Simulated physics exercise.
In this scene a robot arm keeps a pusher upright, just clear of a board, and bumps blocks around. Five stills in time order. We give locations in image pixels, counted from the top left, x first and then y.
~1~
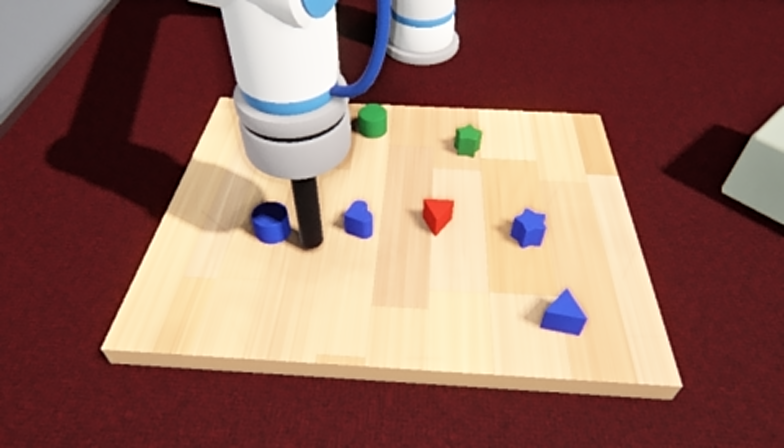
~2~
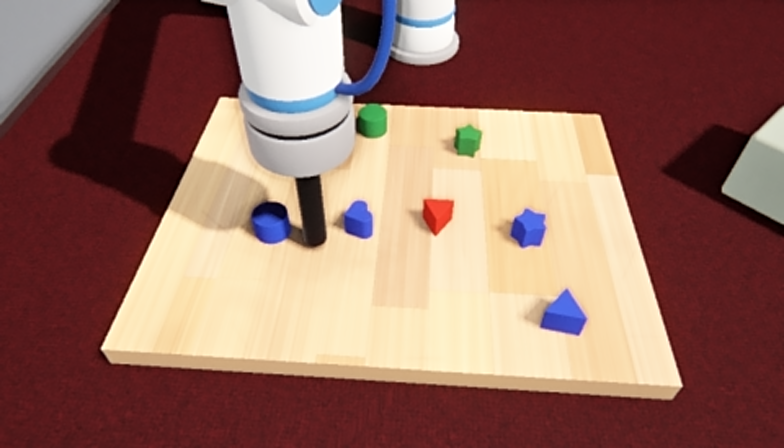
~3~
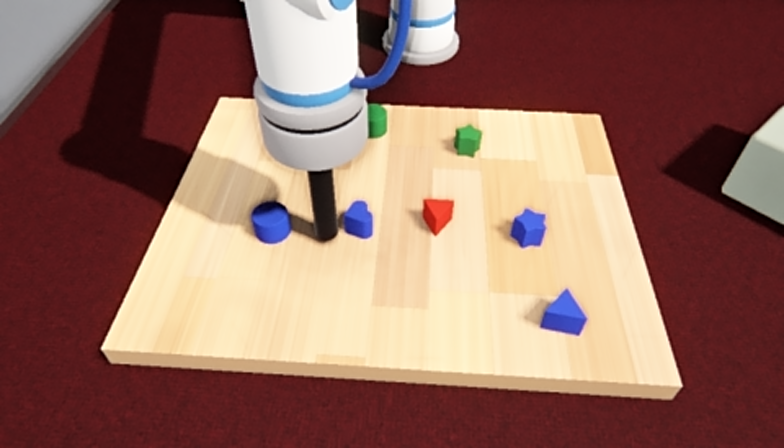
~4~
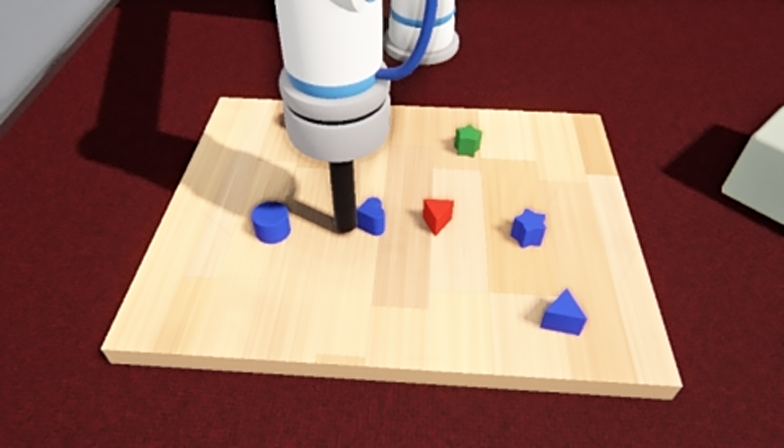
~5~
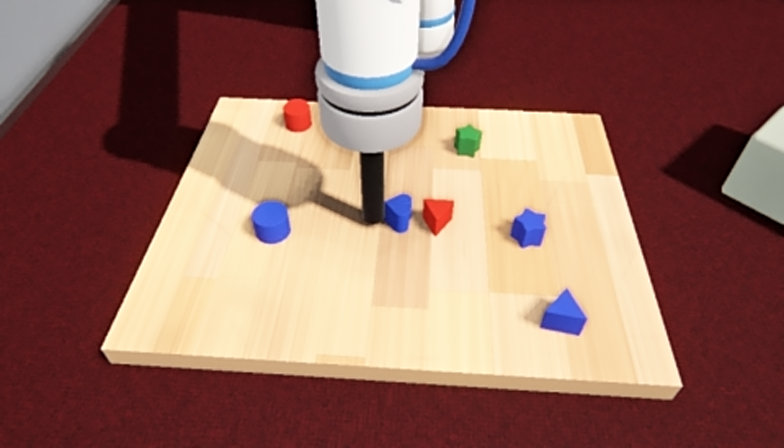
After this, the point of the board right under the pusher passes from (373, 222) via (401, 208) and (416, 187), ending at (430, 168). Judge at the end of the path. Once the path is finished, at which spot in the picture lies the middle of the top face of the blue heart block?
It will end up at (422, 197).
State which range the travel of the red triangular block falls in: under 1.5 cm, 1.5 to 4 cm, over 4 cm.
The answer here is less than 1.5 cm.
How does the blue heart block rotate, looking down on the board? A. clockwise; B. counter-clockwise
Option A.
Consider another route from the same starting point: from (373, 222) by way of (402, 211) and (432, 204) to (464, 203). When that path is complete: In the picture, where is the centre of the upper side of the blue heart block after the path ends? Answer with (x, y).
It is going to be at (469, 201).
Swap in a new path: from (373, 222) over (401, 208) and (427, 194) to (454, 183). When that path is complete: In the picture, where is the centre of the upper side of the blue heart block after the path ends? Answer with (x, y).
Roughly at (425, 198).
The first path, step by step. One third of the way, pusher at (401, 202); blue heart block at (422, 197), turned 60° clockwise; red triangular block at (447, 206), turned 35° clockwise.
Two thirds of the way, pusher at (416, 181); blue heart block at (422, 197), turned 60° clockwise; red triangular block at (447, 206), turned 35° clockwise.
At the end, pusher at (430, 162); blue heart block at (422, 197), turned 60° clockwise; red triangular block at (447, 206), turned 35° clockwise; green star-shaped block not moved.
